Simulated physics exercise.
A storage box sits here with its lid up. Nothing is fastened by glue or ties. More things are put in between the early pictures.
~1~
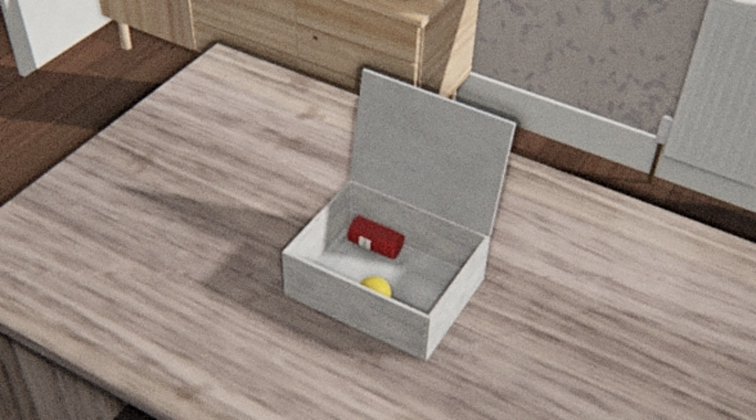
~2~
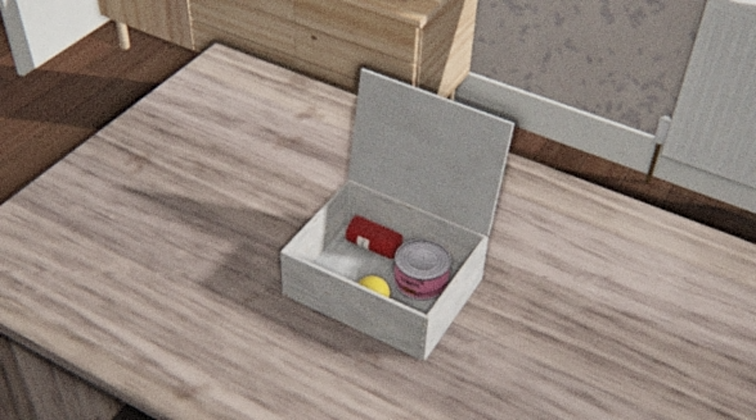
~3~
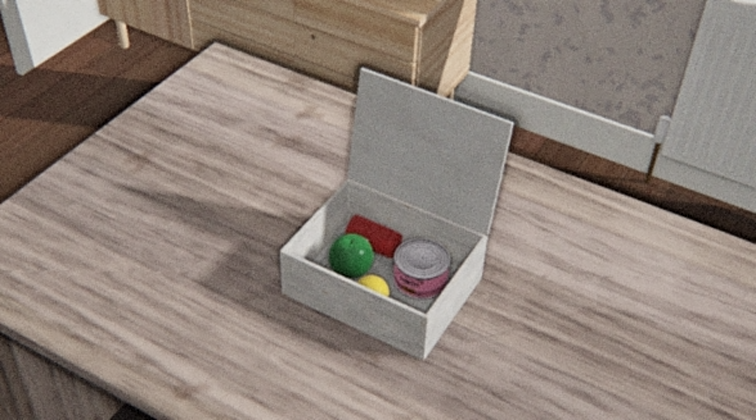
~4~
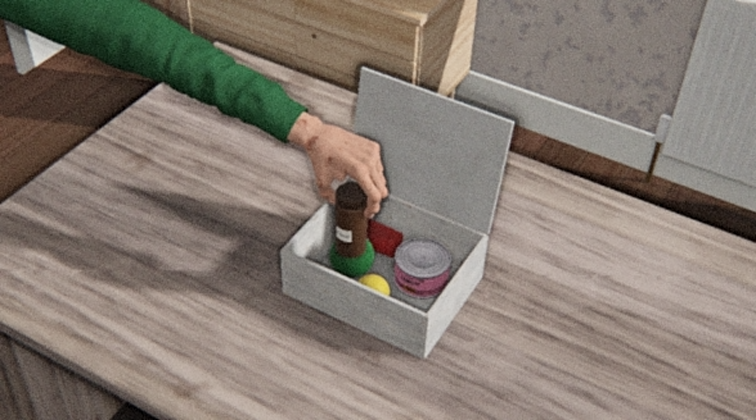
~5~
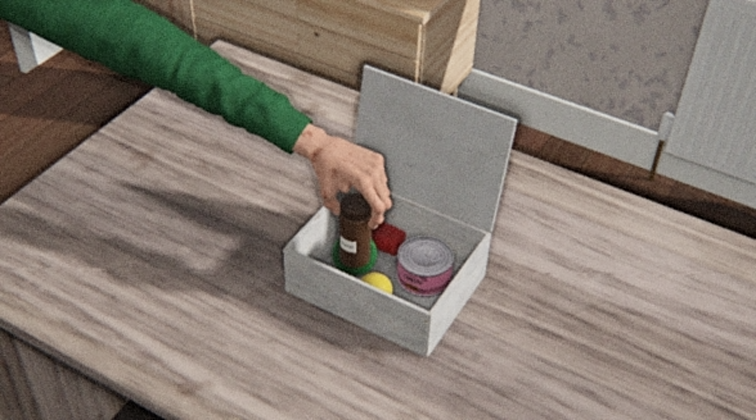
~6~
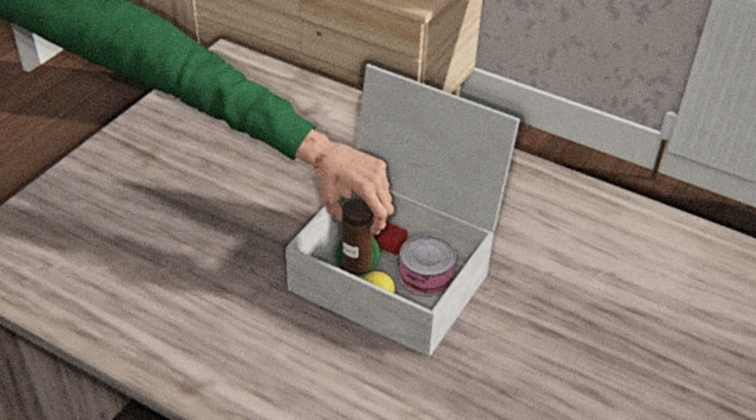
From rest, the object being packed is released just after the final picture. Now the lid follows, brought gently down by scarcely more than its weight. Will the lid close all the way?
Yes.
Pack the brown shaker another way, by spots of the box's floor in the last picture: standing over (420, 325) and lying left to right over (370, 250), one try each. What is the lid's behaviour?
Lid: First try open, second try closed.
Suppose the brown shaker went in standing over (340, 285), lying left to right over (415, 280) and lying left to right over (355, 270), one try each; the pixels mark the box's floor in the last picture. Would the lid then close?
Attempt one, it is left gaping; attempt two, it is left gaping; attempt three, it settles down.
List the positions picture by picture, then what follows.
In the first frame, the last thing is not in view yet; red shaker (376, 238).
In the second frame, the last thing is not in view yet.
In the third frame, the last thing is not in view yet; red shaker (374, 237).
In the fourth frame, on its way; brown shaker (351, 220).
In the fifth frame, on its way; brown shaker (355, 231).
In the sixth frame, put in, still held; brown shaker (358, 236).
Then, 0.90 s later than the last frame, lid starting down; brown shaker on its side near (340, 279); yellow lemon moved about its own width.
Then, 1.70 s later than the last frame, lid 51° above the rim; brown shaker on its side near (341, 278); yellow lemon moved about its own width.
When it is over, lid shut; lying over in the box, brown shaker; moved from the start, yellow lemon; the other 3 as before. End places, in pixels of the last picture, brown shaker near (341, 278).
